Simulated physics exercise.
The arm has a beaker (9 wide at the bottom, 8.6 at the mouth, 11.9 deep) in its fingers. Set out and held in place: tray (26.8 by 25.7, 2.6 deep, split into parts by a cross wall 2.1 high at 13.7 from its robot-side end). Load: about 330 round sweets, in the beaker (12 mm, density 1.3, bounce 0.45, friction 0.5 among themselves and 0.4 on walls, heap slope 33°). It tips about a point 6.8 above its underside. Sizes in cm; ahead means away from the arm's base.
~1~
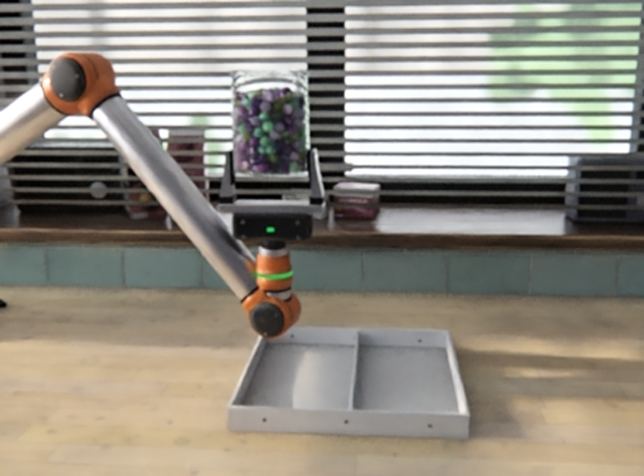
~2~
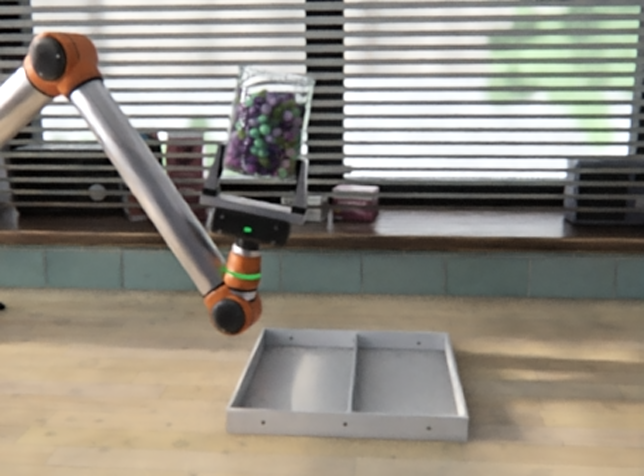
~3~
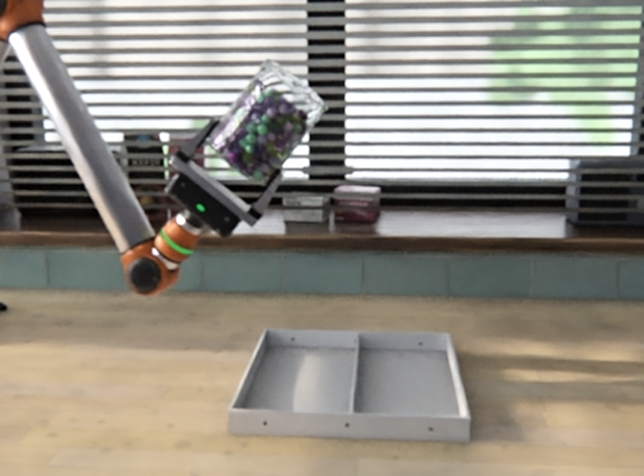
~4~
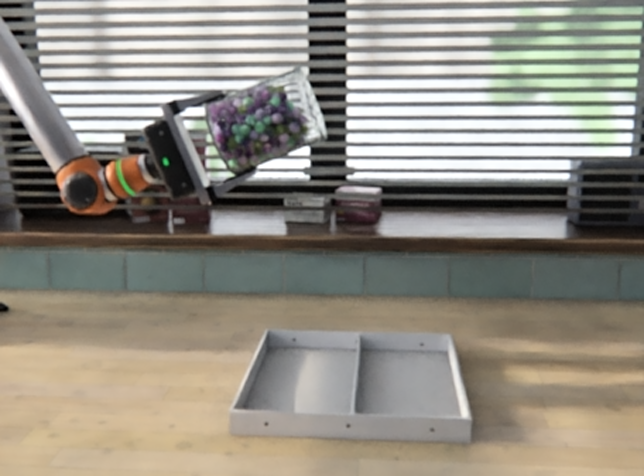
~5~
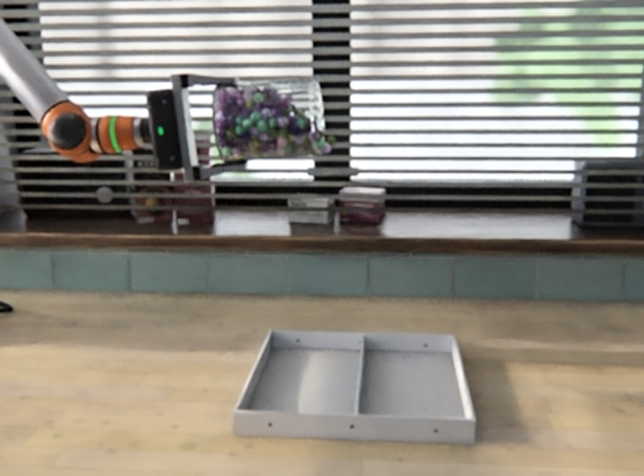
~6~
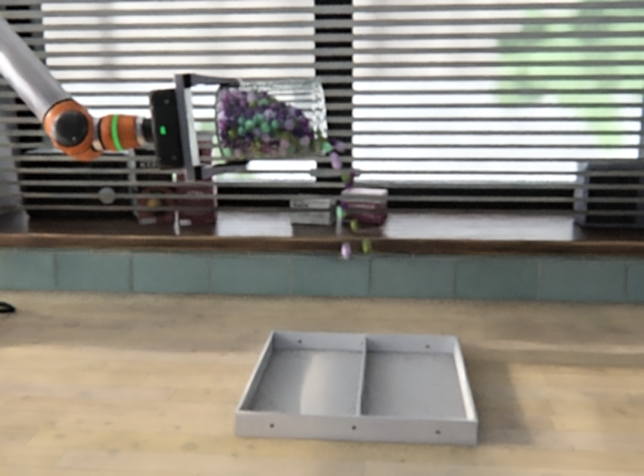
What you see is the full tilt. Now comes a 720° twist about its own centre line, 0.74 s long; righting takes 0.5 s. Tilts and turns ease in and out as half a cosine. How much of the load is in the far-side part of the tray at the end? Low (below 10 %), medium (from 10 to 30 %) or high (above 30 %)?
Answer: Medium; from 10 to 30 % of the round sweets finish in the far-side part of the tray.
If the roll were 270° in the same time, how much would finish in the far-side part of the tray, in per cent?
Then about 20 per cent.
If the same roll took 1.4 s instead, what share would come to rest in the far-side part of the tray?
In that case some 35 per cent.
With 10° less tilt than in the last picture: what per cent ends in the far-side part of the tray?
Some 5 per cent.
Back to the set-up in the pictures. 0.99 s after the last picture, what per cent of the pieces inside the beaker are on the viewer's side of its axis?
Some 45 per cent.
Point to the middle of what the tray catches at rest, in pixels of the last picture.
Around (407, 375).
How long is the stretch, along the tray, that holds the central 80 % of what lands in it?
Some 14 cm.
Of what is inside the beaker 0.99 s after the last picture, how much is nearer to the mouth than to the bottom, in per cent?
About 35 per cent.
Then, 0.50 s after the last picture, tipped 86°, highest piece 39 above the table; 284 in the beaker, 22 in the far-side part, 7 in the robot-side part, 20 in flight or on a rim.
Then, 0.99 s after the last picture, tipped 42°, highest piece 37 above the table; 263 in the beaker, 44 in the far-side part, 12 in the robot-side part, 4 on the table or floor, 10 in flight or on a rim.
Then, 1.44 s after the last picture, upright, highest piece 38 above the table; 262 in the beaker, 52 in the far-side part, 13 in the robot-side part, 6 on the table or floor.
Then, 2.14 s after the last picture, upright, highest piece 38 above the table; 262 in the beaker, 52 in the far-side part, 13 in the robot-side part, 6 on the table or floor.
Final count, 262 in the beaker, 52 in the far-side part, 13 in the robot-side part, 6 on the table or floor. That is 16 % in the far-side part of the tray.
